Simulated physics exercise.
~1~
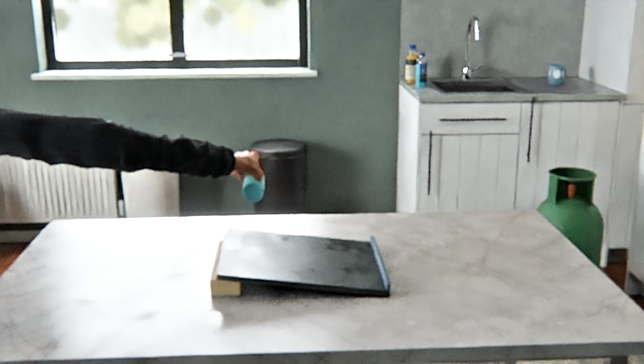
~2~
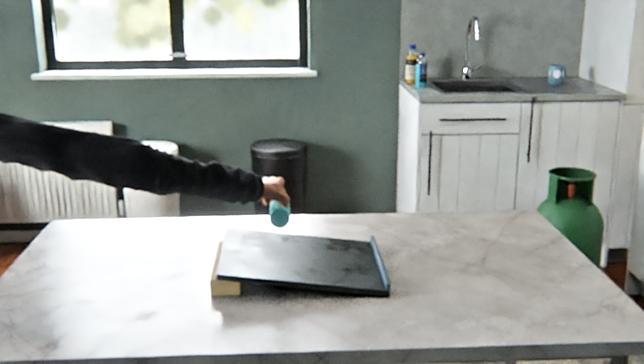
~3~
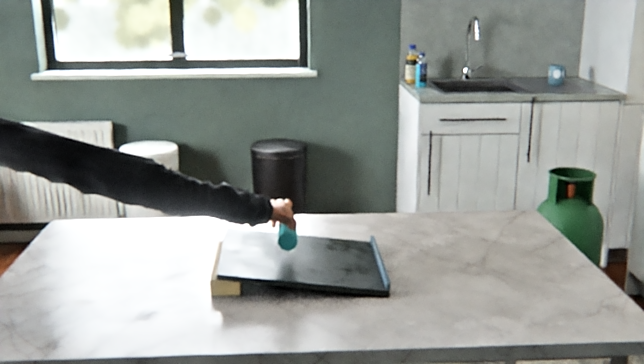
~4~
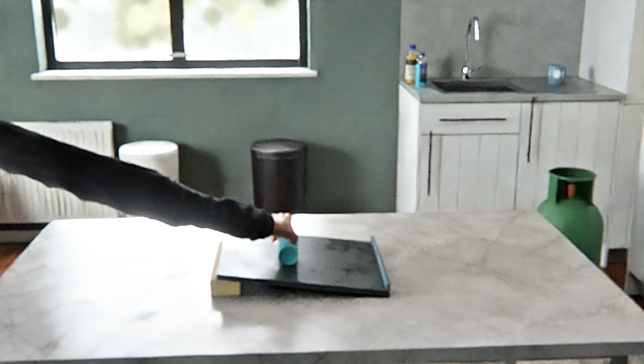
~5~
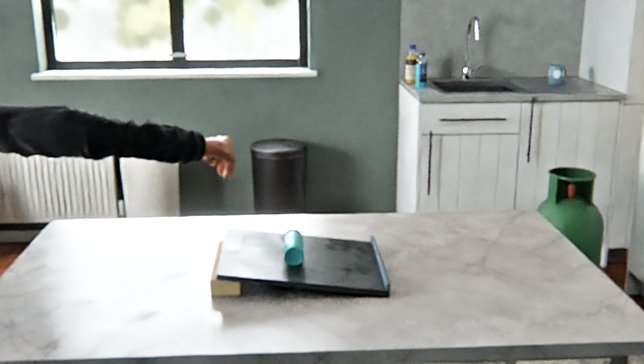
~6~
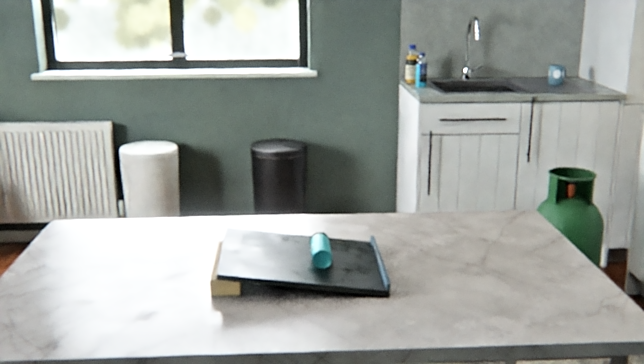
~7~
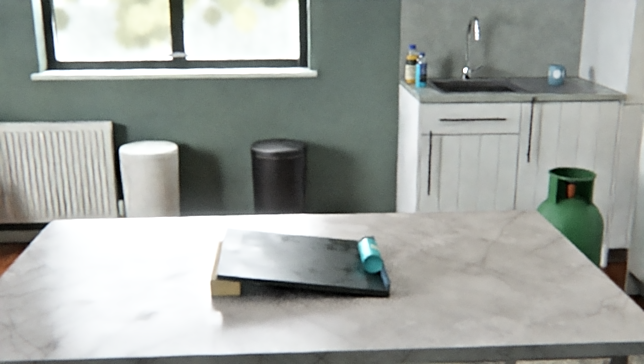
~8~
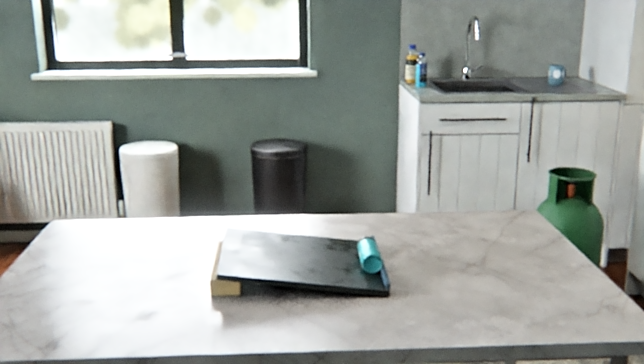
A dark board, propped at its left end on a pale block, slopes gently down to the right on a marbled table, seen from a fixed spot in front and slightly above. Behind it are a green wall, a window, a white bin and a black bin, a sink unit and a green gas bottle. An arm in a black sleeve reaches from the left, lowers a turquoise cylindrical shaker on its side onto the board, then lets go and withdraws. The shaker rolls right, down the slope, and comes to rest at the board's low right edge.
